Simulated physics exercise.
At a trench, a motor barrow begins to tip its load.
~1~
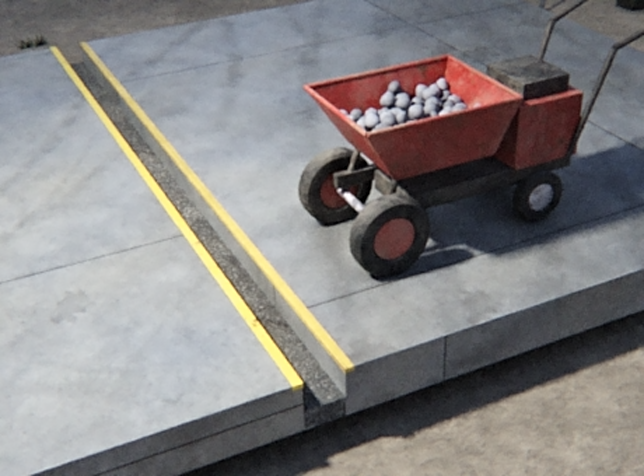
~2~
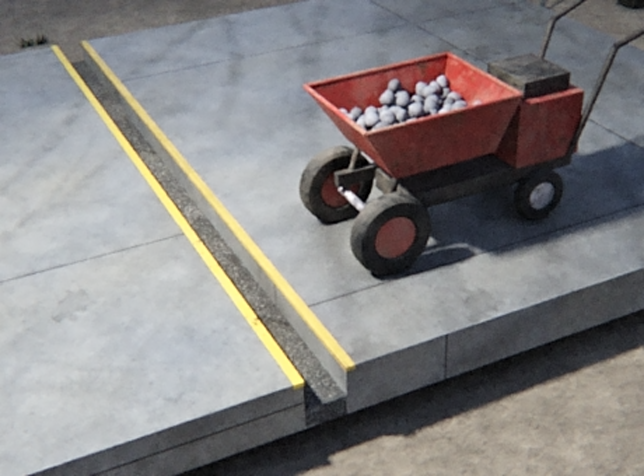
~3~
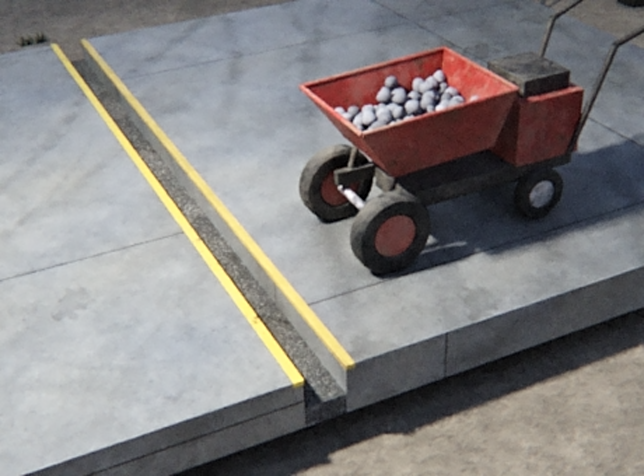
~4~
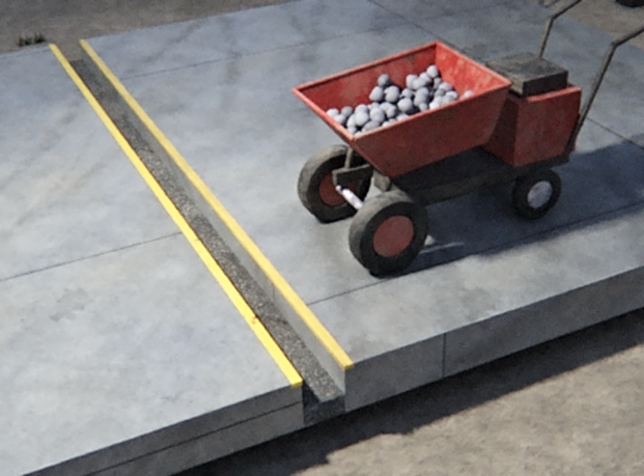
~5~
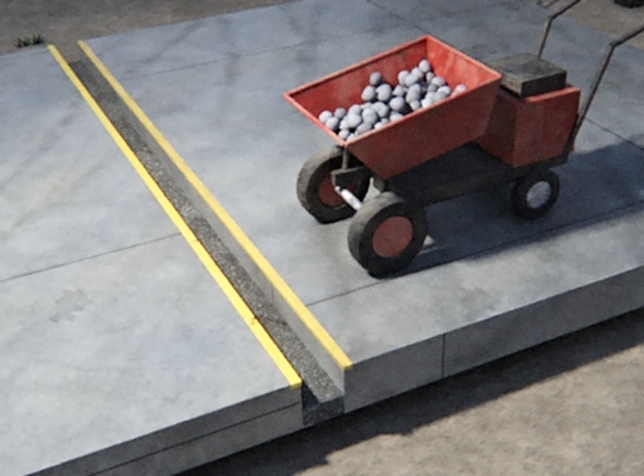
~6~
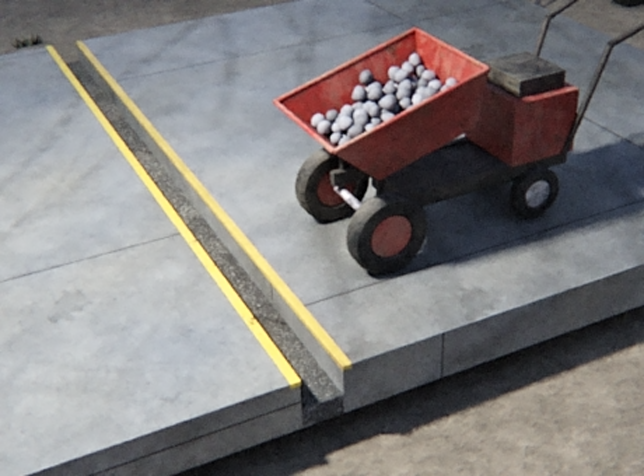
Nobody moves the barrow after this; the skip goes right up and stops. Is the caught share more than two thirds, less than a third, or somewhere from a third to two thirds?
It will put a third to two thirds into the trench.
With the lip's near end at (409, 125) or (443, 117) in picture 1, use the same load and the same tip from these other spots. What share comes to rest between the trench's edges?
You'd get around 70 in a hundred, then 30 in a hundred.
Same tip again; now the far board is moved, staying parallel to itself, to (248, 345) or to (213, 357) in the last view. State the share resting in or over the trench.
Roughly 80 per cent, and 100 per cent.
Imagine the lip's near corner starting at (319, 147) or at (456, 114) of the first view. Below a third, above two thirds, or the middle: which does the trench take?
First under a third, then under a third.
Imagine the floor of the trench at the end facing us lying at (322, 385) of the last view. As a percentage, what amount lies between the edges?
Around 40 per cent.
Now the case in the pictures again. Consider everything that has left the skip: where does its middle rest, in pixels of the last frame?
Once it all stops, the middle lies near (228, 274).
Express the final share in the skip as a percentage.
About 0 in a hundred.
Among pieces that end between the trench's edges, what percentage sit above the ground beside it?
My estimate would be close to 15 per cent.
Just after the last frame, skip tipped steeply; every one in the skip.
A moment on, skip tipped right over; the larger part in the skip; about a tenth in or heaped over the trench; about a tenth beyond it; just a few falling.
Further on, skip tipped right over; about a tenth in the skip; roughly half in or heaped over the trench; roughly half beyond it.
When it is over, skip tipped right over; roughly half in or heaped over the trench; roughly half beyond it.
